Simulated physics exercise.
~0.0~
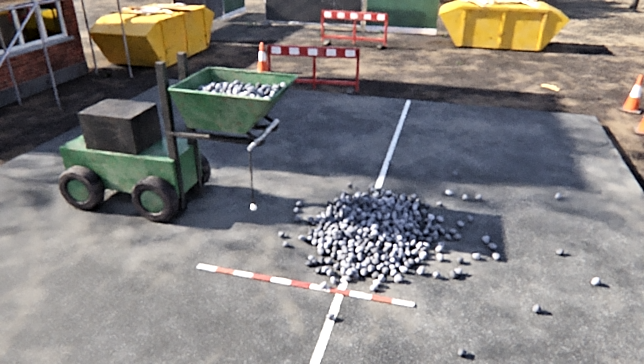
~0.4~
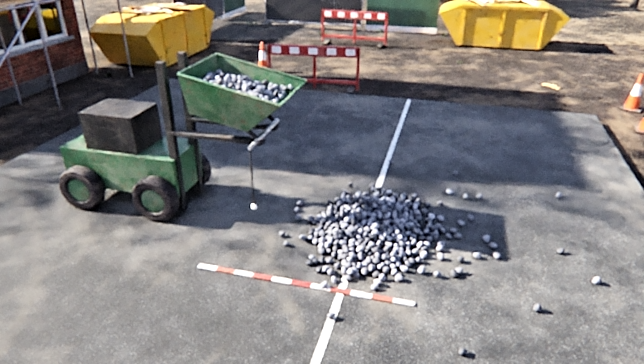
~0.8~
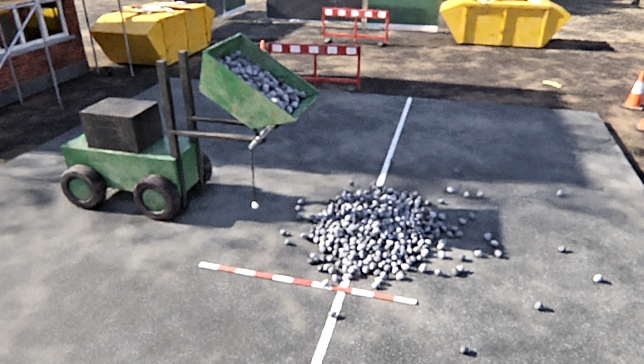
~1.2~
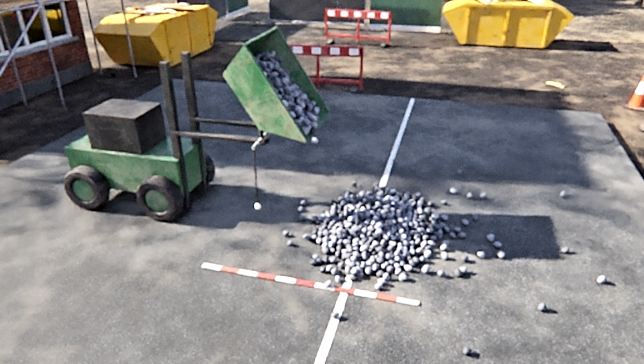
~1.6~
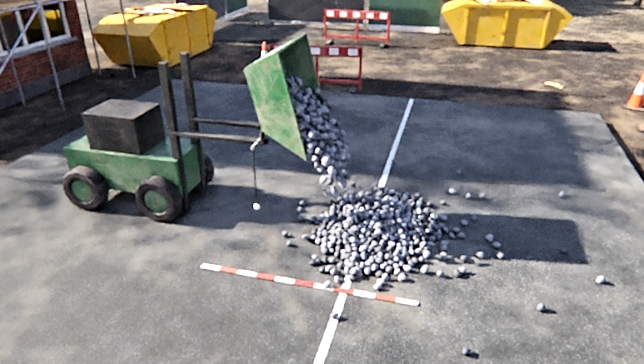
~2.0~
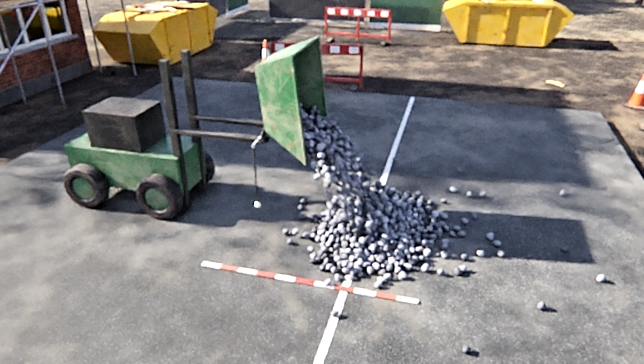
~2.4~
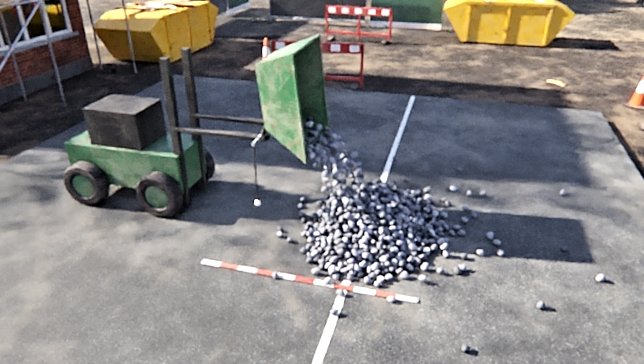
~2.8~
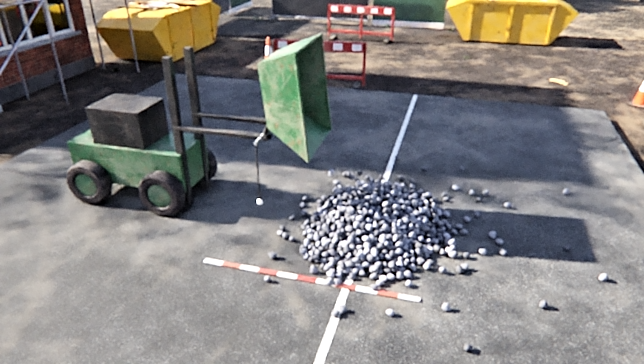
A green skip full of grey stones, held out on the arms of a small green wheeled machine, begins to tip slowly to the right above a paved yard. A heap of similar stones already lies below, across a painted white line and near a red and white striped rod. The skip tilts steeply, and its load slides toward the lower edge. Stones then pour out in a thick stream onto the heap, which grows and spreads on both sides of the line. The stream thins, and the emptied skip stays steeply tipped above the larger pile, with a few stray stones scattered around.
